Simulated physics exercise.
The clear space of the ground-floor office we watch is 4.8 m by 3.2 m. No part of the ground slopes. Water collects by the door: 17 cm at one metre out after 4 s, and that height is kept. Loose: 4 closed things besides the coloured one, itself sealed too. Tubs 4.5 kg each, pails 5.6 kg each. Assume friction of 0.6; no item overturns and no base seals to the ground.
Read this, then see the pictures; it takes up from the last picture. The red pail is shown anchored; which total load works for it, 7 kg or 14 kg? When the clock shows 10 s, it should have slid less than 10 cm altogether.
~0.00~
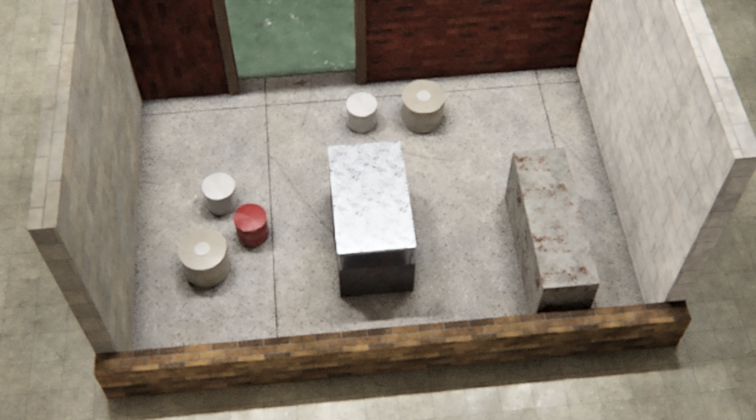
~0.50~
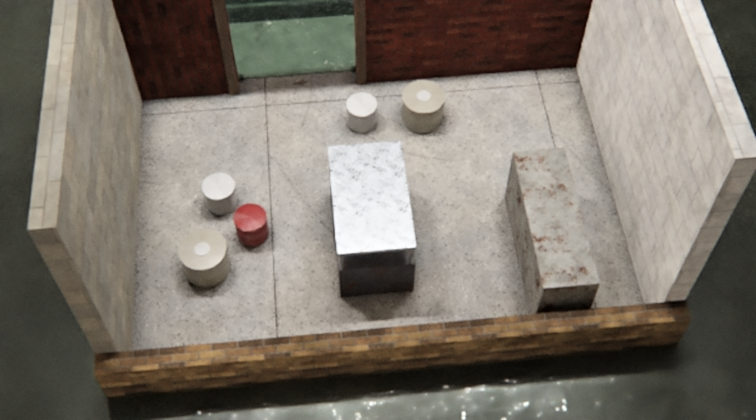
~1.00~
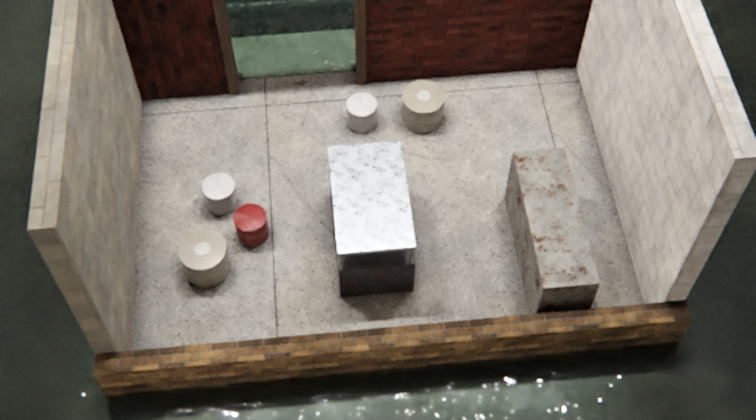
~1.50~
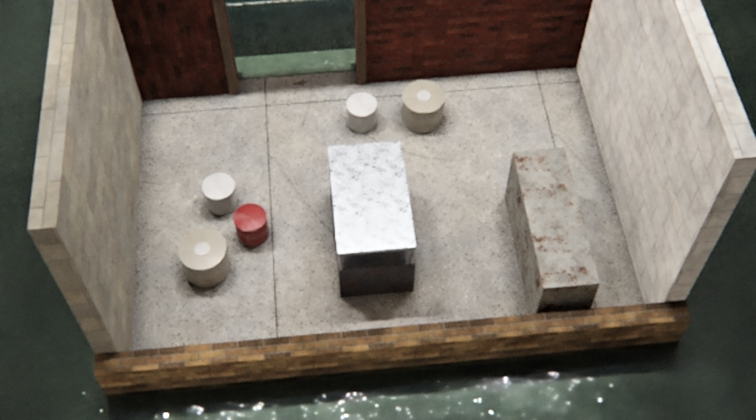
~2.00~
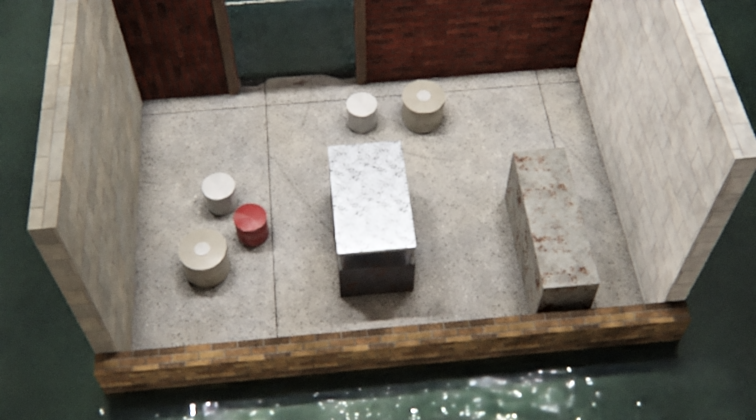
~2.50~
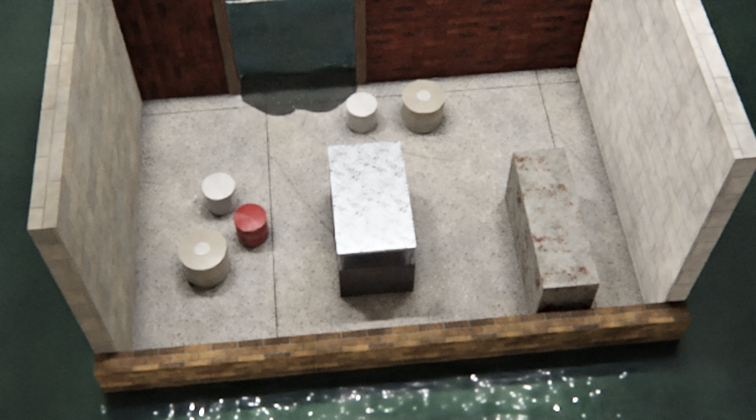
Heavier choice only.
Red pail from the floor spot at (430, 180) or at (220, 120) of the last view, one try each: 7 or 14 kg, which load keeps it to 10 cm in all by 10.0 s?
The first time the lesser option suffices; the second time the lesser option suffices.
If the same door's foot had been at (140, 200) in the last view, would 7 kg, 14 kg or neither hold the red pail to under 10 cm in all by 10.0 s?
Just the heavy one.
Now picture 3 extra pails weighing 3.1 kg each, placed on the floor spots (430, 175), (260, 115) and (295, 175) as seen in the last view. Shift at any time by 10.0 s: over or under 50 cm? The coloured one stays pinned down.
Order as asked: Goes beyond / goes beyond / goes beyond.
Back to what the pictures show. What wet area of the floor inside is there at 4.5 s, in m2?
About 4.5 m2.
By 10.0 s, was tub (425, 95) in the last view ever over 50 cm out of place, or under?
Result: Threshold not reached.
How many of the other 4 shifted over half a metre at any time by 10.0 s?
Count: 2.
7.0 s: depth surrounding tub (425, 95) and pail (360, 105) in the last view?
First roughly 2 cm, second roughly 5 cm.
After 3.5 s the red pail would be 0 cm from its start with 7 kg and 0 cm from its start with 14 kg; 0 cm of water round it then.
After 4.5 s the red pail would be 0 cm from its start with 7 kg and 0 cm from its start with 14 kg; 4 cm of water round it then.
After 7.0 s the red pail would be 32 cm from its start with 7 kg and 0 cm from its start with 14 kg; 6 cm of water round it then.
After 10.0 s the red pail would be 93 cm from its start with 7 kg and 0 cm from its start with 14 kg; 10 cm of water round it then.
